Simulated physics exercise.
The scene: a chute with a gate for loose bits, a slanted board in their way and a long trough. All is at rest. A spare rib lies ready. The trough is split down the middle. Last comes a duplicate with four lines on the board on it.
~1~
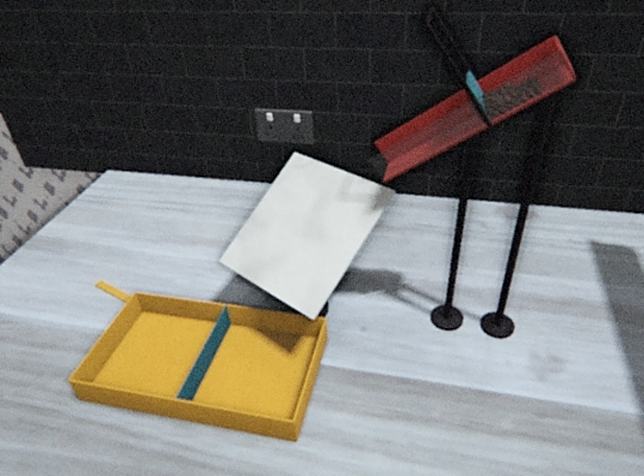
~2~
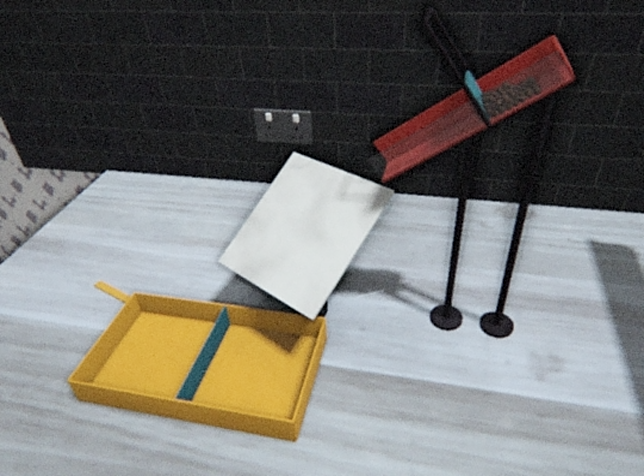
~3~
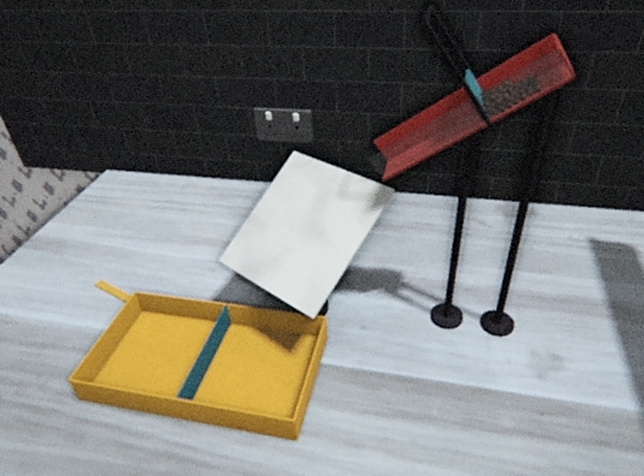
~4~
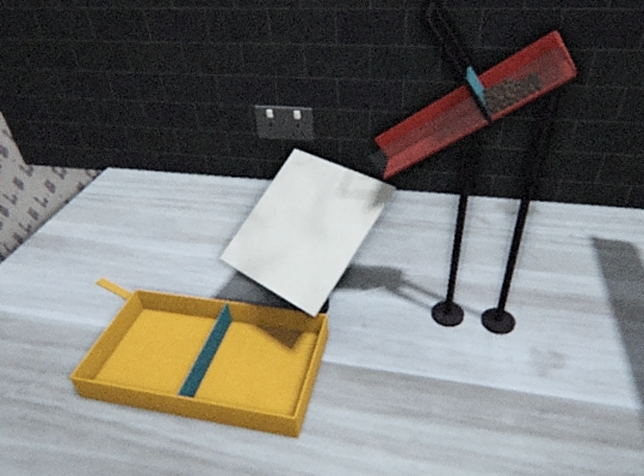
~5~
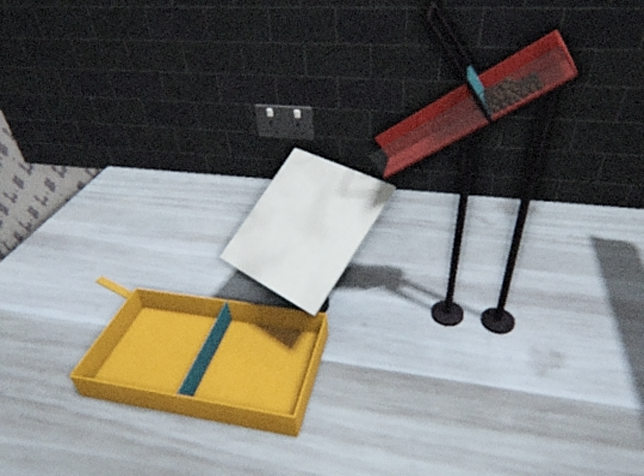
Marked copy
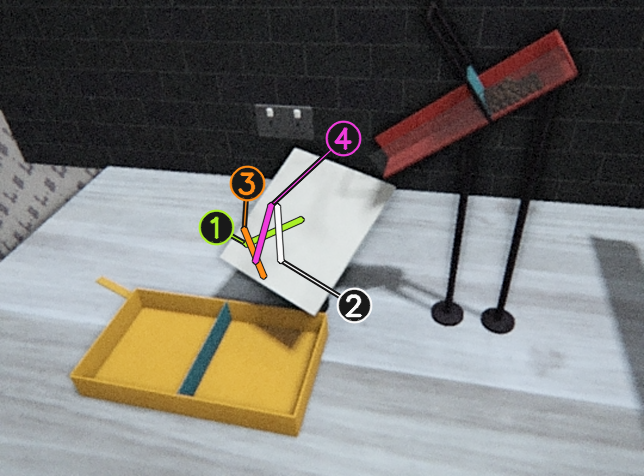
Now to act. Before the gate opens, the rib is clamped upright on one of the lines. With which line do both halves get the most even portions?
Choose 1.
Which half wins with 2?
Right.
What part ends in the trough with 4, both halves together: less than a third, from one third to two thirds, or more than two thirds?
Line 4 gives more than two thirds.
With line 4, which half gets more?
More lands on the right.
On the marked copy, line 1 from (301, 219) to (246, 244); line 2 from (277, 206) to (280, 260); line 3 from (244, 229) to (263, 276); line 4 from (271, 205) to (255, 261).
Choosing 1, of what is caught, about a third in the left half, about two thirds in the right.
Choosing 2, of what is caught, a small part in the left half, nearly all in the right.
Choosing 3, of what is caught, a stray few in the left half, nearly all in the right.
Choosing 4, of what is caught, a small part in the left half, nearly all in the right.
